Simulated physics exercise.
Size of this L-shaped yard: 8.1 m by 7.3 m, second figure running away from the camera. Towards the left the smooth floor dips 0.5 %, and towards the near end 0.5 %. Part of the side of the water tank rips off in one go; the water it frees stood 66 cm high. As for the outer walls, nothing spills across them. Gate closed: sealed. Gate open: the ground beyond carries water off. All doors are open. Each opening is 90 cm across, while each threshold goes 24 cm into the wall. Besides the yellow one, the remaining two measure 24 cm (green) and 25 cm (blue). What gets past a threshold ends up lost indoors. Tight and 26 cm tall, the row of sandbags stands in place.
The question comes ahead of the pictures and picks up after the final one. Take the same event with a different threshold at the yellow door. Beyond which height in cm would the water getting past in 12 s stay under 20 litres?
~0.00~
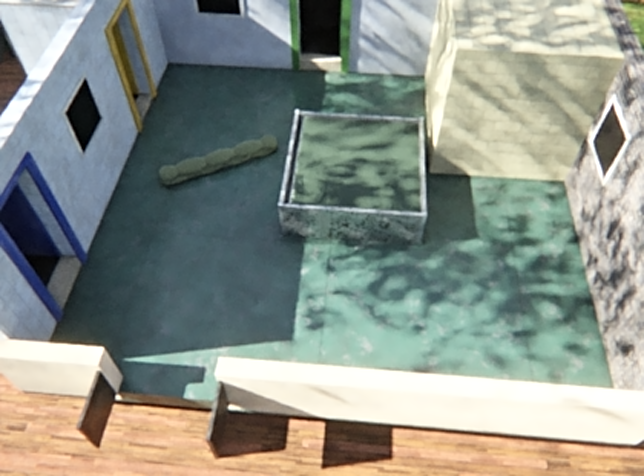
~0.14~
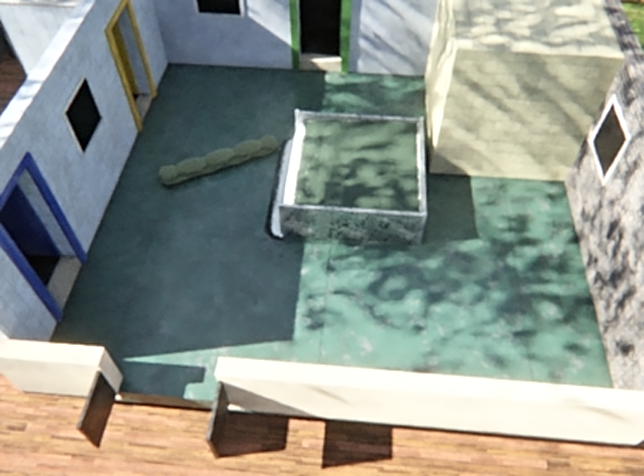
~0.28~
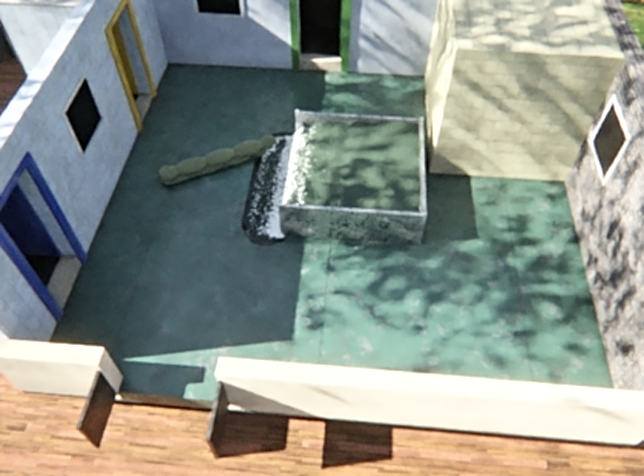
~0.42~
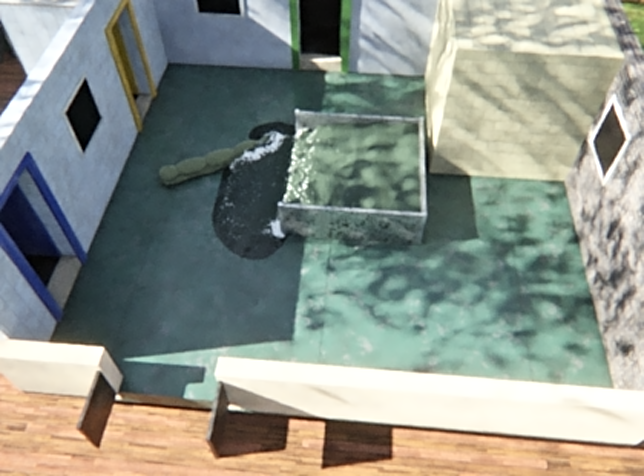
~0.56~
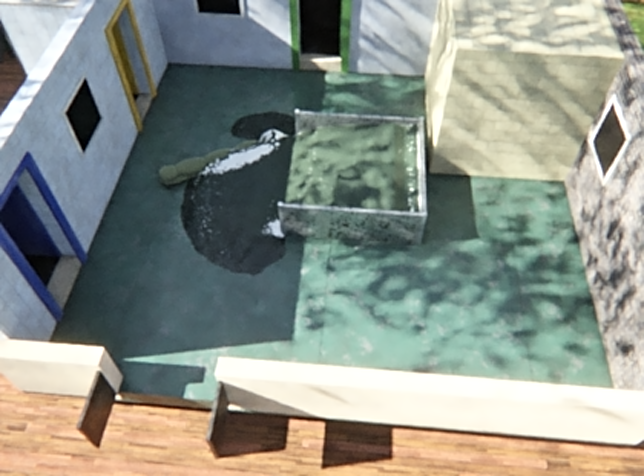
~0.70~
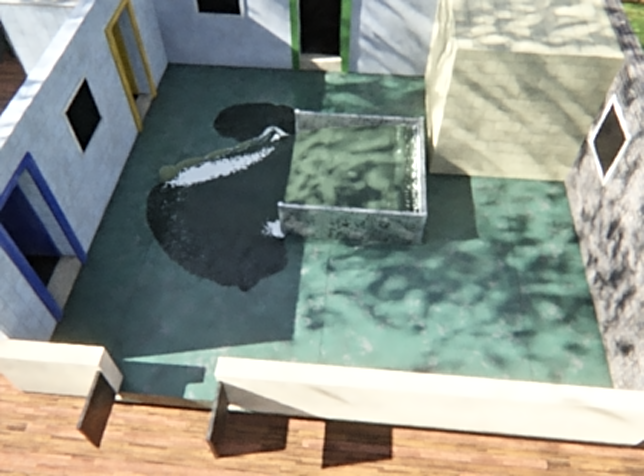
I would say 6.5 cm.
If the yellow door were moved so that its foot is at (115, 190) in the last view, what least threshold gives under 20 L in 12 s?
Something near 27 cm.
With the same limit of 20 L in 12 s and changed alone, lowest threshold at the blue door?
The blue one would have to be about 24 cm high.
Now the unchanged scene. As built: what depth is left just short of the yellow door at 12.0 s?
Some 4.0 cm.
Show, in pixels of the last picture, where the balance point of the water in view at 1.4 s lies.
Centre estimate: (287, 189) px, approximately.
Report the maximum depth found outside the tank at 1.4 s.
About 46 cm.
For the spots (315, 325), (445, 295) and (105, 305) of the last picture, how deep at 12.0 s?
Ordered as asked: 3, 6, 7 cm.
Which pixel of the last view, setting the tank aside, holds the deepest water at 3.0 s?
Around (38, 369).
After 1.4 s water covers 30 % of the floor, deepest (46 cm) near (97, 230); it has not reached the yellow door.
After 3.0 s water covers 45 % of the floor, deepest (52 cm) near (38, 369); 11 cm at the yellow door, 1 litre in over its 12 cm threshold.
After 12.0 s water covers 95 % of the floor, deepest (10 cm) near (38, 369); 4 cm at the yellow door, 2 litres in over its 12 cm threshold.
At the yellow door as built, the water arrived by 2.2 s and peaked near 12 cm at 2.8 s.
With a threshold of 6 cm, 27 litres would have come in within the 12 s; with 8 cm, 11 litres. So under 20 litres takes about 6.5 cm.
